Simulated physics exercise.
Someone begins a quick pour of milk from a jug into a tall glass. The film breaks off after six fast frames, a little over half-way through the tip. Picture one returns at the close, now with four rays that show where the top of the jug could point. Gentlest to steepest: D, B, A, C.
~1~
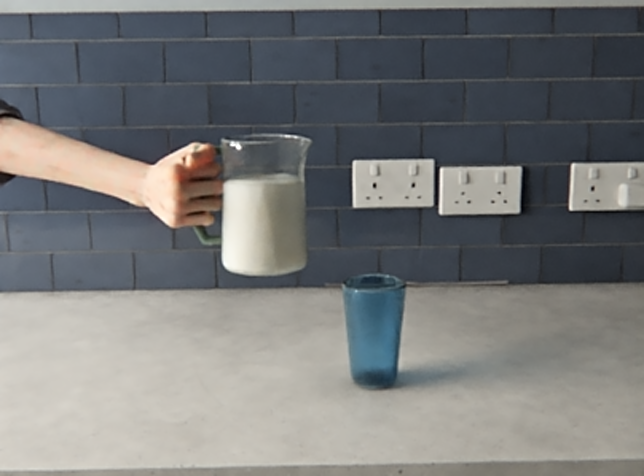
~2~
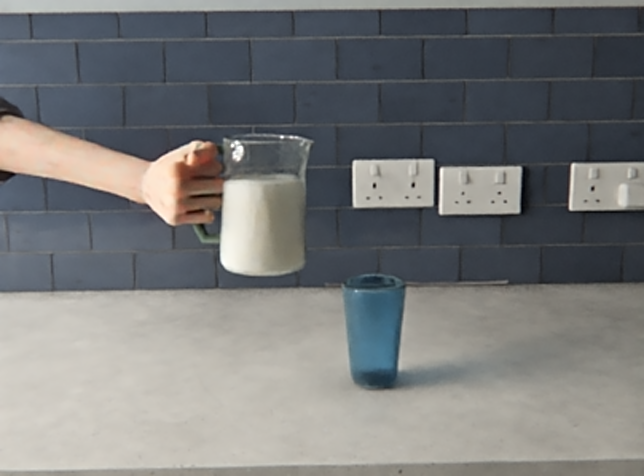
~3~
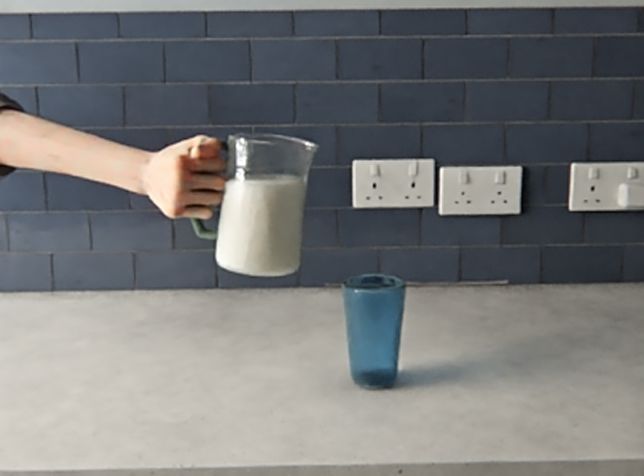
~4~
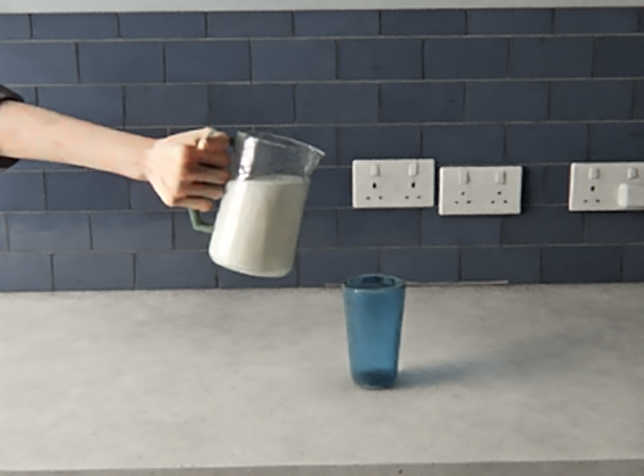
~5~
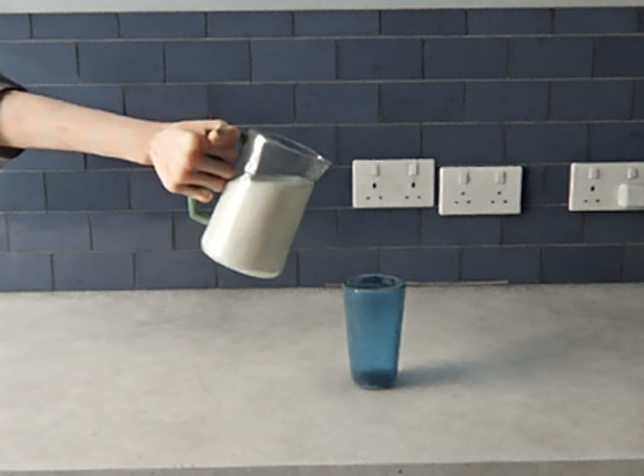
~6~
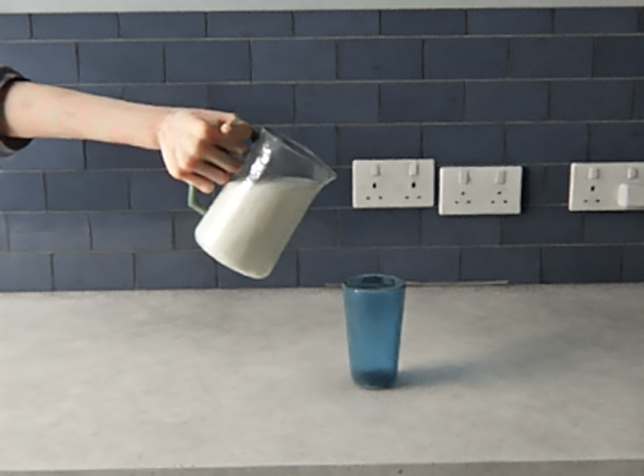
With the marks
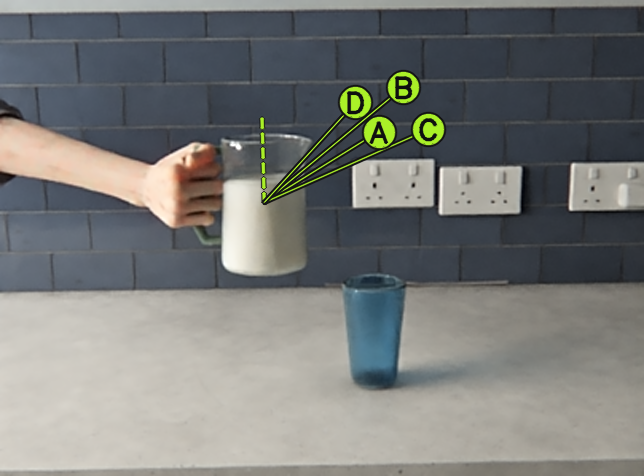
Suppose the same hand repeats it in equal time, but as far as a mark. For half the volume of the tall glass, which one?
Line C does it best.
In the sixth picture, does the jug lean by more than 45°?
No, it does not.
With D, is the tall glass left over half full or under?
Under.
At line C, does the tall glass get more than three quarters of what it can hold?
No, it does not.
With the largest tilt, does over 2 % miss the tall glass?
No.
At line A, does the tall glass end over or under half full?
Under half.
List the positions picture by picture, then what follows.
Upright, lip at (311, 141); rim of the tall glass round (374, 282); nothing has left yet.
Upright, lip at (312, 142); nothing has left yet.
Tipped about 7°, lip at (317, 147); nothing has left yet.
Tipped about 14°, lip at (324, 154); nothing has left yet.
Tipped about 23°, lip at (331, 164); nothing has left yet.
Tipped about 33°, lip at (336, 176); nothing has left yet.
On the marked copy, A at (364, 140); B at (390, 98); C at (412, 136); D at (343, 115).
For line A, the tall glass ends with about 26 % of what it can hold.
For line B, the tall glass ends with about 10 % of what it can hold.
For line C, the tall glass ends with about 50 % of what it can hold.
For line D, the tall glass ends with about 1 % of what it can hold.
